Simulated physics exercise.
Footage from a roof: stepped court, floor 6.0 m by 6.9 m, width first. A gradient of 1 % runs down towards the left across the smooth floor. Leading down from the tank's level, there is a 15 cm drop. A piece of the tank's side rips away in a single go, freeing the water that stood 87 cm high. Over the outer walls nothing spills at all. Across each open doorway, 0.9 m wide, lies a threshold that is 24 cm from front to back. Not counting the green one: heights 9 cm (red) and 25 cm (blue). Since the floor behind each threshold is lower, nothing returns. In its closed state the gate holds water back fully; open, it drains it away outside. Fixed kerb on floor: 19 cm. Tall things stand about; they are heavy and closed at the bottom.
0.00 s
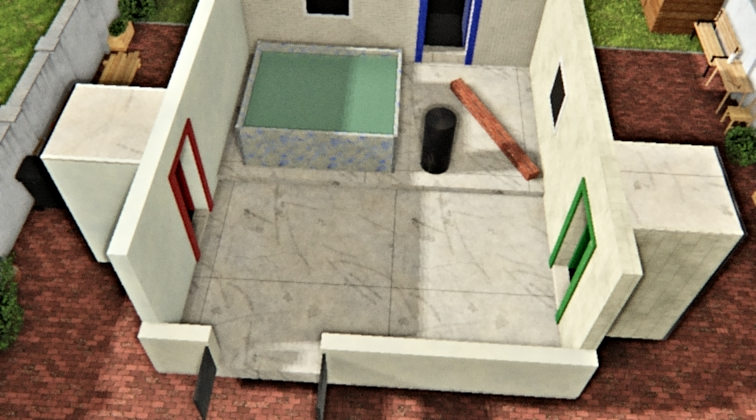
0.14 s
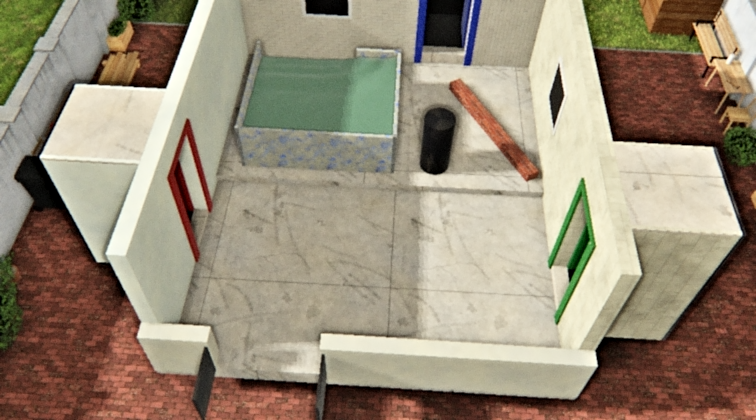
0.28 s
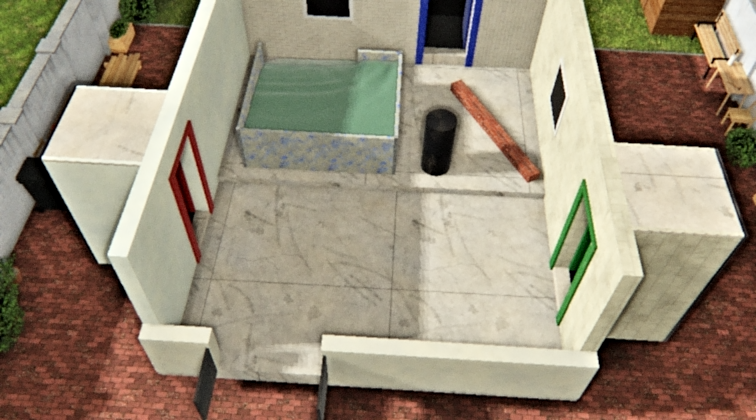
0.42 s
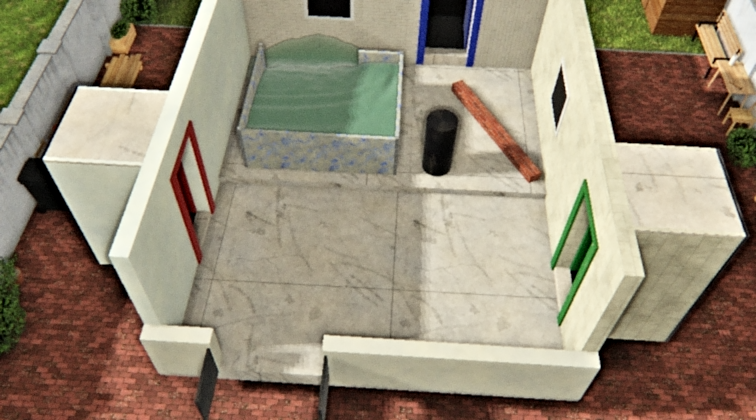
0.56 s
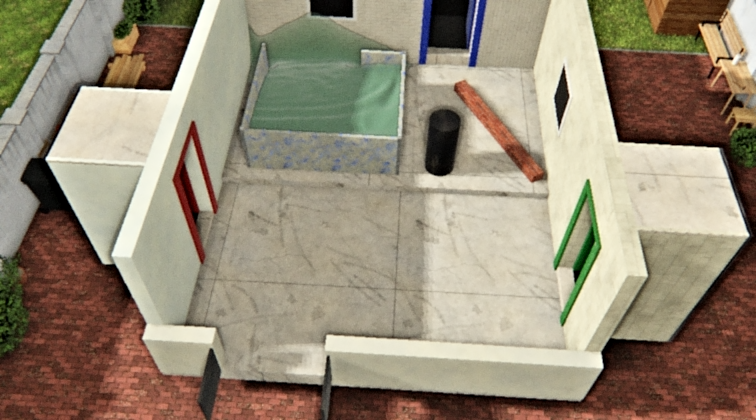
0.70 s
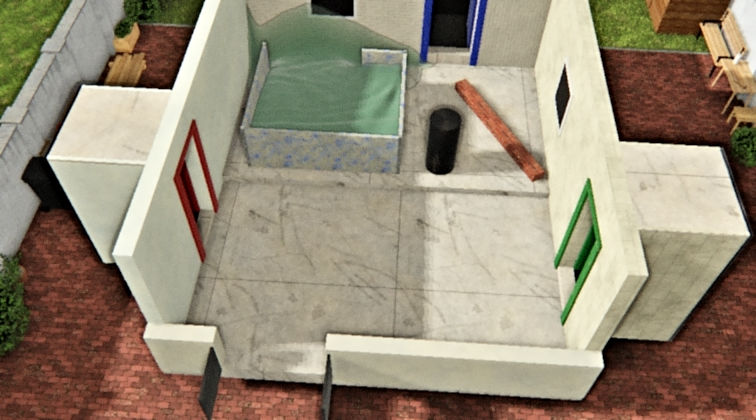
To begin with, green water lies still in the patterned tank at the back of a walled court, beside a dark cylinder and a reddish beam. Then the tank's far side opens, the surface ripples and sinks, and water surges up behind it against the back wall, spreading rightward.
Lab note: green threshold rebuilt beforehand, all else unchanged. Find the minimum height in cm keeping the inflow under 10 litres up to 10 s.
Minimum height: About 6 cm.
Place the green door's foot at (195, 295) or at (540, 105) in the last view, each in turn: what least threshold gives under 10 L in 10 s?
In turn: Roughly 12.0 cm, roughly 27 cm.
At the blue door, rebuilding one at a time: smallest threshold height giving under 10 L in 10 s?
Blue door - some 19 centimetres.
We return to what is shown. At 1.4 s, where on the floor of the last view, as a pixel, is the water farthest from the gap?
I'd put the front's tip around (533, 69).
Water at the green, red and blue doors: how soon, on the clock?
At green it's 3.4 s, at red 1.8 s, and at blue 0.8 s.
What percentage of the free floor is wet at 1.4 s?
Wet: Close to 20 %.
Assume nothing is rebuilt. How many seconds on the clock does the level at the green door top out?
Peak: Close to 8.0 s.
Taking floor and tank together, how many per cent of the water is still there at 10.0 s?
What remains is some 84 per cent of the water.
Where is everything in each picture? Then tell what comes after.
The first picture shows still water, 87 cm deep, in the tank at (324, 90); the green door at (570, 258) is dry.
In the second picture, the gap is on the far side, the front 0.4 m out at a hidden place; the back of the tank holds 87 cm.
In the third picture, water pours out on the far side and has run 0.8 m, to a hidden place; about 16 cm deep outside, 87 cm at the back.
In the fourth picture, the gap is on the far side, the front 0.9 m out at a hidden place; the back of the tank holds 86 cm.
In the fifth picture, the gap is on the far side, the front 1.2 m out at (408, 64); the back of the tank holds 80 cm.
In the sixth picture, the gap is on the far side, the front 1.6 m out at (431, 64); the back of the tank holds 73 cm; 5.4 m in a straight line remain to the green door at (575, 259).
After 1.4 s water covers 20 % of the floor, deepest (92 cm) near (255, 56); it has not reached the green door.
After 3.0 s water covers 55 % of the floor, deepest (48 cm) near (524, 69); it has not reached the green door.
After 10.0 s water covers 95 % of the floor, deepest (24 cm) near (255, 56); 8 cm at the green door, 1 litre in over its 11 cm threshold.
At the green door as built, the water arrived by 3.4 s and peaked near 10 cm at 7.8 s.
Run again over the same 10 s with other heights there, 13 litres in over 5.5 cm, 5 litres over 7.5 cm. The limit of 10 litres is kept from about 6 cm up.
